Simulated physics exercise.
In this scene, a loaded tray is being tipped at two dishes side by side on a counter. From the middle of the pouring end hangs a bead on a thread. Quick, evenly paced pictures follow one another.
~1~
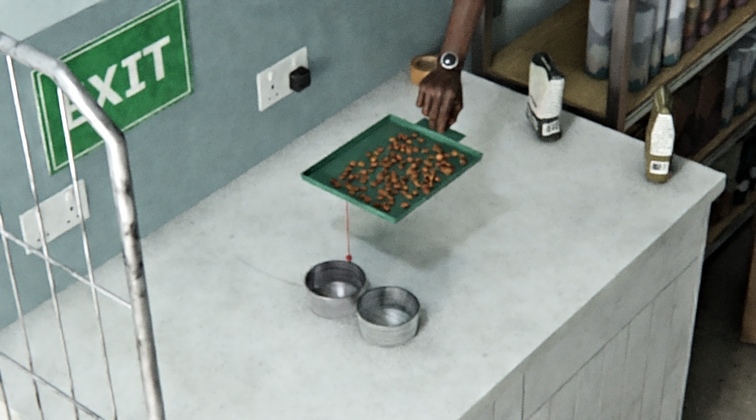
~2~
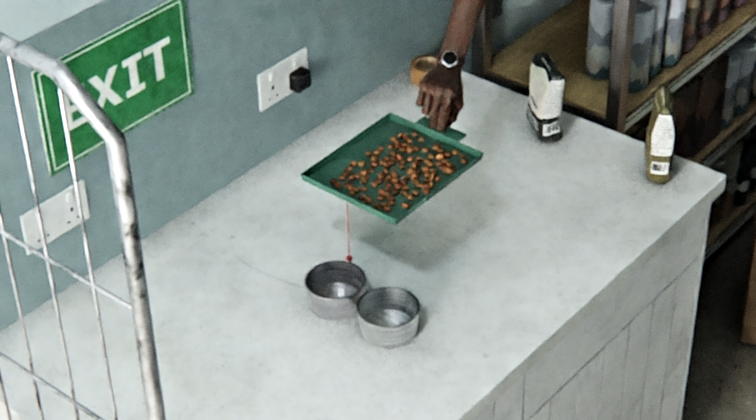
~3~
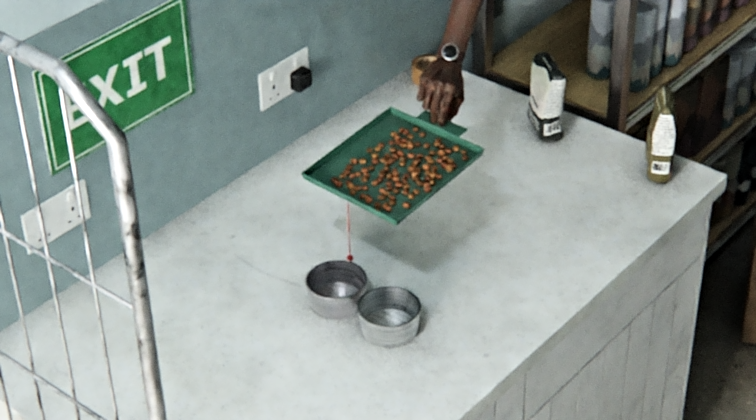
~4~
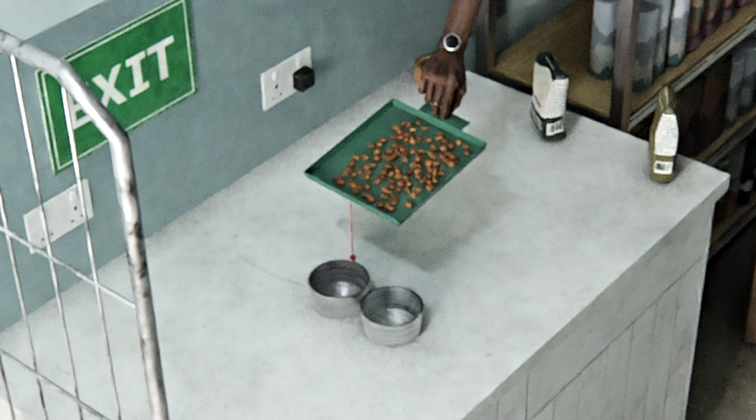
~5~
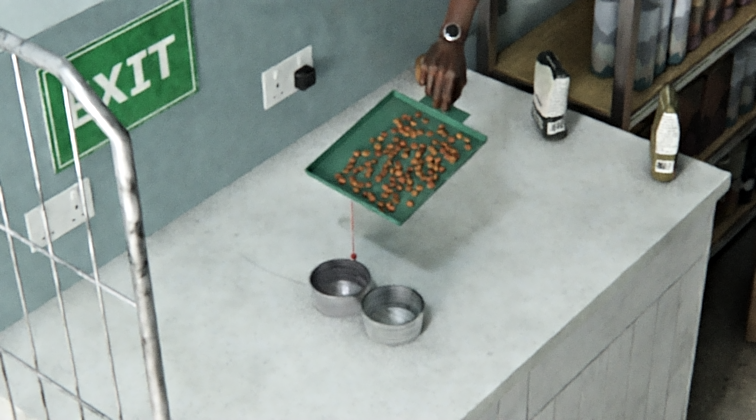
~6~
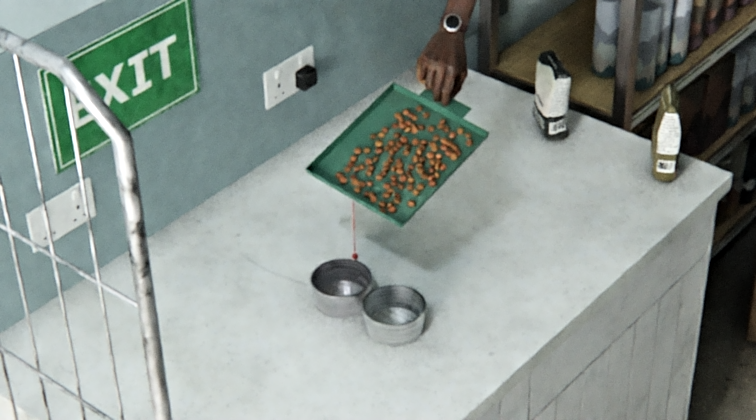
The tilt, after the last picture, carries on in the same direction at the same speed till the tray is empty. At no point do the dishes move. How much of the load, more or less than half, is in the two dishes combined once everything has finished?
By the end, the dishes are holding most of the load, I'd say.
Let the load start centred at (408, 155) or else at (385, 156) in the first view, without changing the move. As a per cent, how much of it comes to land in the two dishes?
It's 70 percent the first time and 60 percent the second.
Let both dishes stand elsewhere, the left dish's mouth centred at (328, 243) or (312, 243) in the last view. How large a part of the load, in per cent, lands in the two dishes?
20 %, then 20 %.
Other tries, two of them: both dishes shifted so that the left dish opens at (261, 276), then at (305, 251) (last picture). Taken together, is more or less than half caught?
Result, first place: Not as much as half; second place: Not as much as half.
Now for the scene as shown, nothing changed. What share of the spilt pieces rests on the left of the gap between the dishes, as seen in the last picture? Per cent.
Estimate: Near 20 per cent.
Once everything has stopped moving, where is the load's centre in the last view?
Resting centre, last picture - approx. (393, 315).
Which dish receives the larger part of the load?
More ends in the right one.
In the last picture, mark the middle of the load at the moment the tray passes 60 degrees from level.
(387, 204).
Shortly afterwards, tray tipped steeply; all but a few on the tray; a little in the air.
Next, tray tipped right over; a little on the tray; near half in the right dish; a little in the left dish; a little outside both; near a quarter in the air.
Some moments later, tray tipped past a quarter turn; near half in the right dish; a little in the left dish; near a third outside both.
In the end, tray tipped past a quarter turn; near half in the right dish; a little in the left dish; near a third outside both.
